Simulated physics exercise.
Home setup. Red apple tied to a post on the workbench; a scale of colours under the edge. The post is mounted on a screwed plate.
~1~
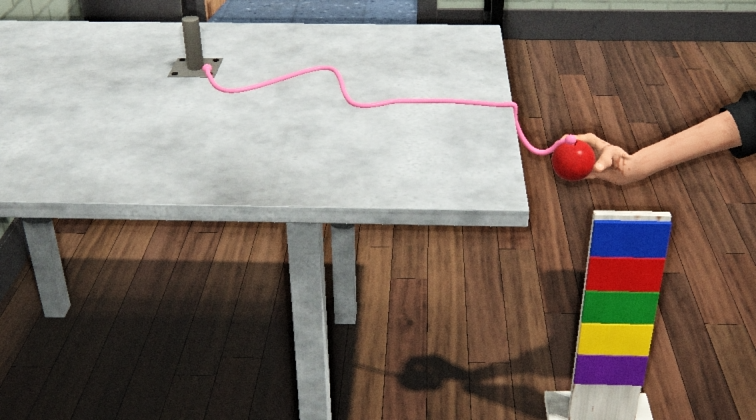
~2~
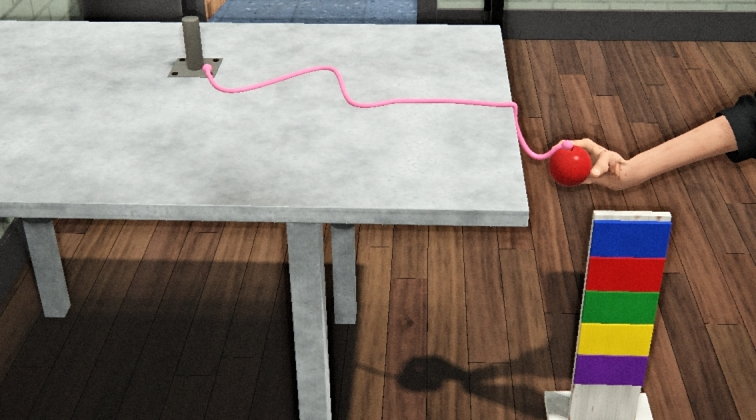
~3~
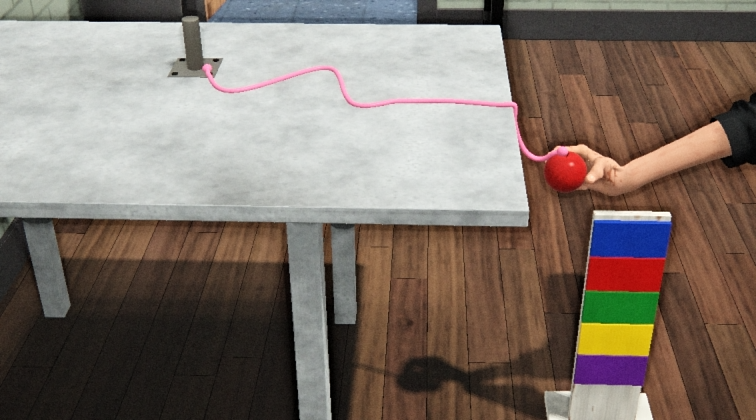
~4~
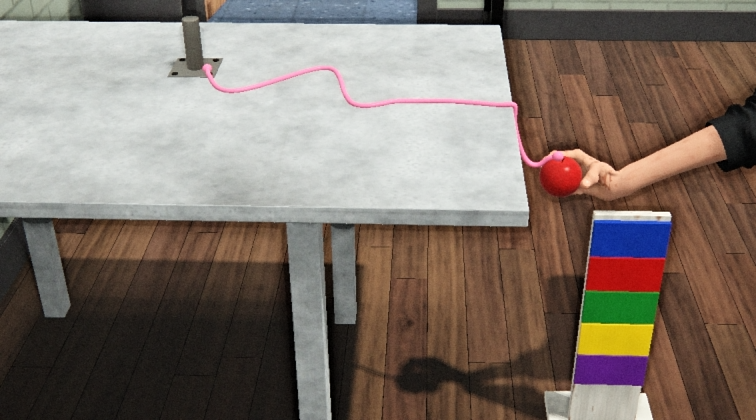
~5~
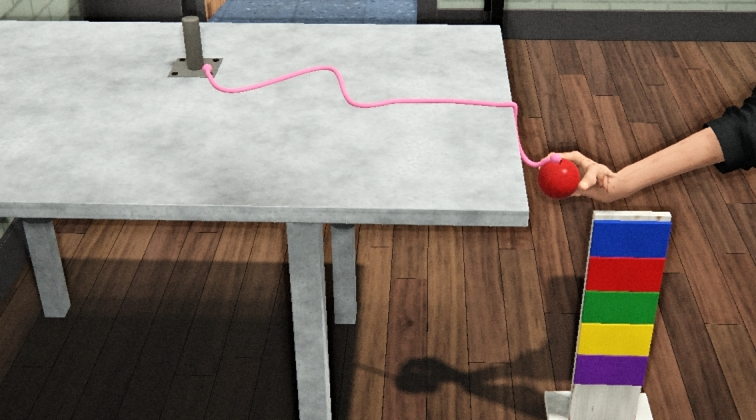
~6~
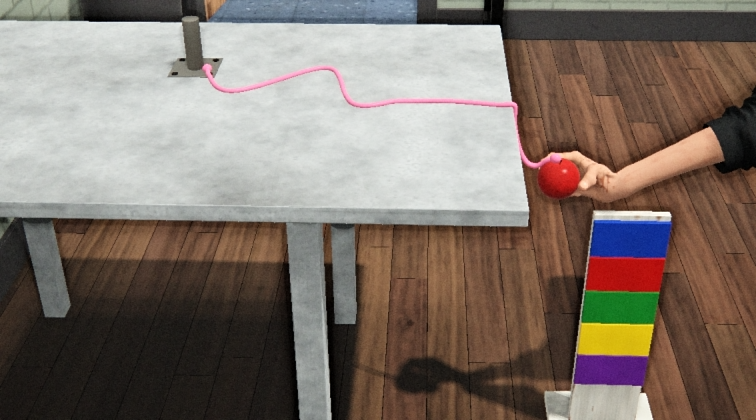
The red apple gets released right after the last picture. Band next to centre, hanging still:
Green.
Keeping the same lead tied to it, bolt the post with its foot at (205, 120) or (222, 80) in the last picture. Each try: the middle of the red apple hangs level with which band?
Result 1: Yellow. Result 2: Yellow.
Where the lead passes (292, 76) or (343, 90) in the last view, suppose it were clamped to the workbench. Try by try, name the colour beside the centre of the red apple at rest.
First try red, second try blue.
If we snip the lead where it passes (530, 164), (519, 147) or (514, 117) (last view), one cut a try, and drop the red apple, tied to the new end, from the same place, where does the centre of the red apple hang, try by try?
(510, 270), (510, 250), (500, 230).
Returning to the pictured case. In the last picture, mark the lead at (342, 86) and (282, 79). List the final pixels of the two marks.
The first settles around (423, 91), the second around (325, 80).
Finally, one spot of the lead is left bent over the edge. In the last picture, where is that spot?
Roughly (398, 102).
Soon after, apple near (490, 283); level with green.
Then, apple near (517, 295); level with green.
At rest, apple near (503, 294); level with green. Its middle rests at the green band.
